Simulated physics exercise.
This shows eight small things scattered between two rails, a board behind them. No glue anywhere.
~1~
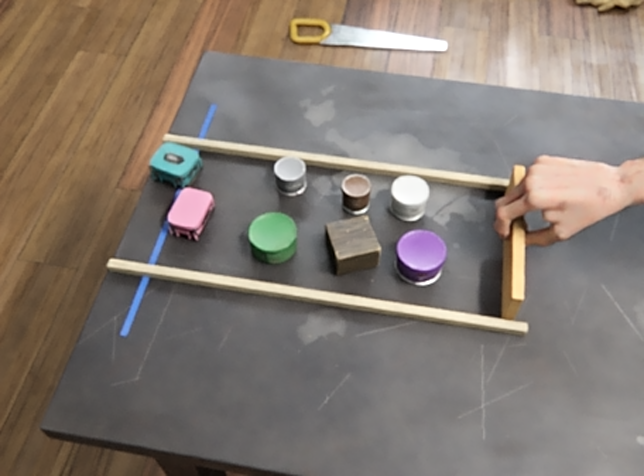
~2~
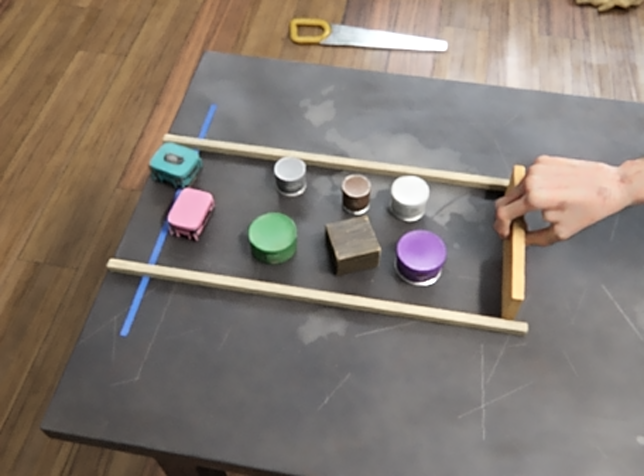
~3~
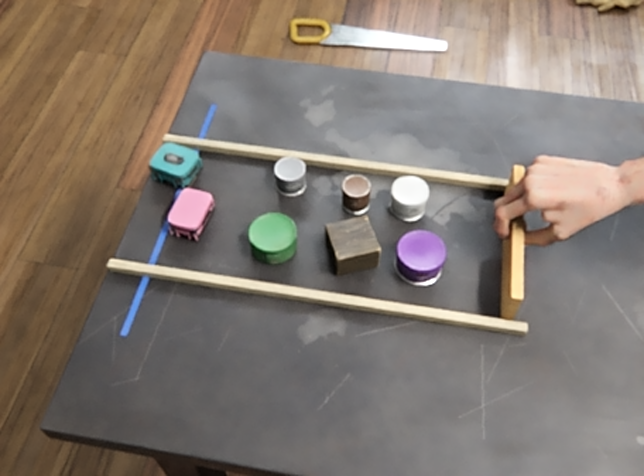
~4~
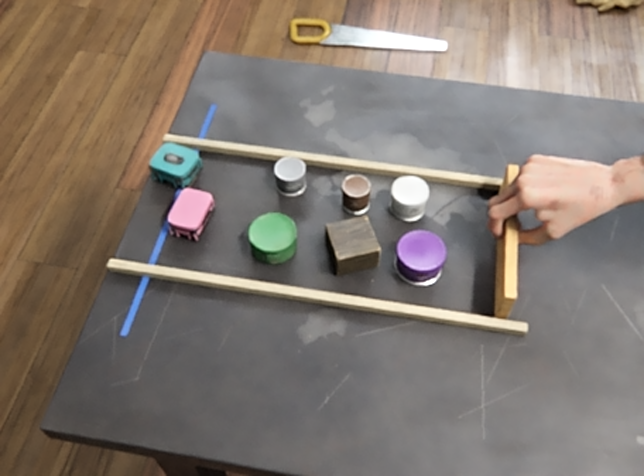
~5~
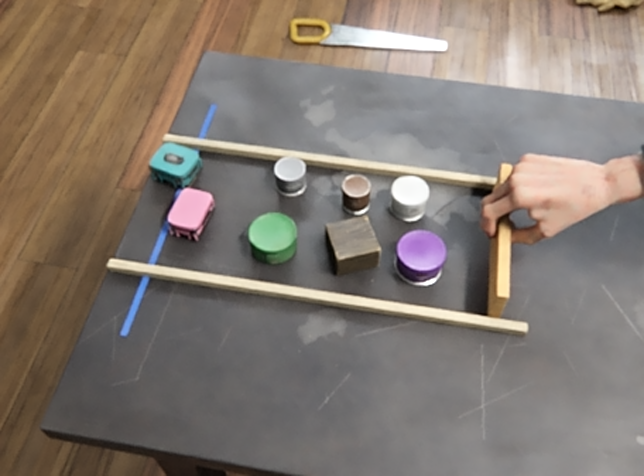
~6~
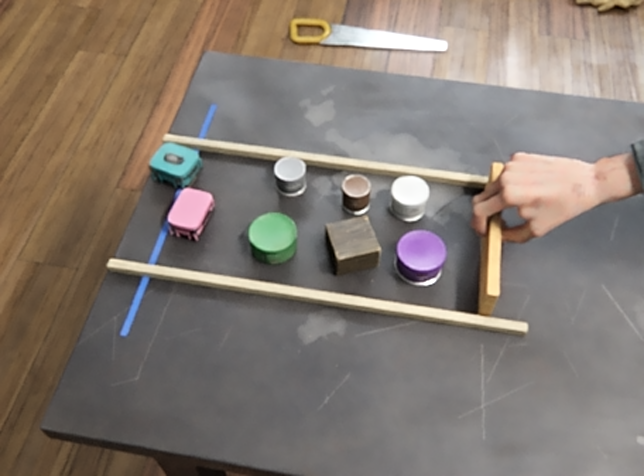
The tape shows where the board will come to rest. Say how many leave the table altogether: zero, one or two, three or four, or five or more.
Outcome: The number that fall off is three or four.
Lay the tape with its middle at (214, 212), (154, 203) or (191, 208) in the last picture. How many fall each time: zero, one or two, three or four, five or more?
The falls would be just one or two; five or over; three to four.
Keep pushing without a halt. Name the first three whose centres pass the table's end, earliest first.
The order is the pink case, the green tub, the black block.
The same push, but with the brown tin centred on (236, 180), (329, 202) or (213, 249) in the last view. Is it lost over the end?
The brown tin does not fall; stays on; does not fall.
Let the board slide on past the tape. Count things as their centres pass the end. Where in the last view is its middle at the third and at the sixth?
At (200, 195) for the third, at (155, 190) for the sixth.
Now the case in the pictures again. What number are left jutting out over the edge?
1 of them.
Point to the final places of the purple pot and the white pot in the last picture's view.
The purple pot at (138, 227), the white pot at (164, 174).
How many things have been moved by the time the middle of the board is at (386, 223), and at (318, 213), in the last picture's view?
At the one place 5, at the other 7.
A little later, none off yet; turquoise case at rest near (176, 166); pink case at rest near (192, 215); green tub shifted about its own width near (237, 231).
When it is over, the number that fall off is three or four; down, black block, green tub, pink case and turquoise case.
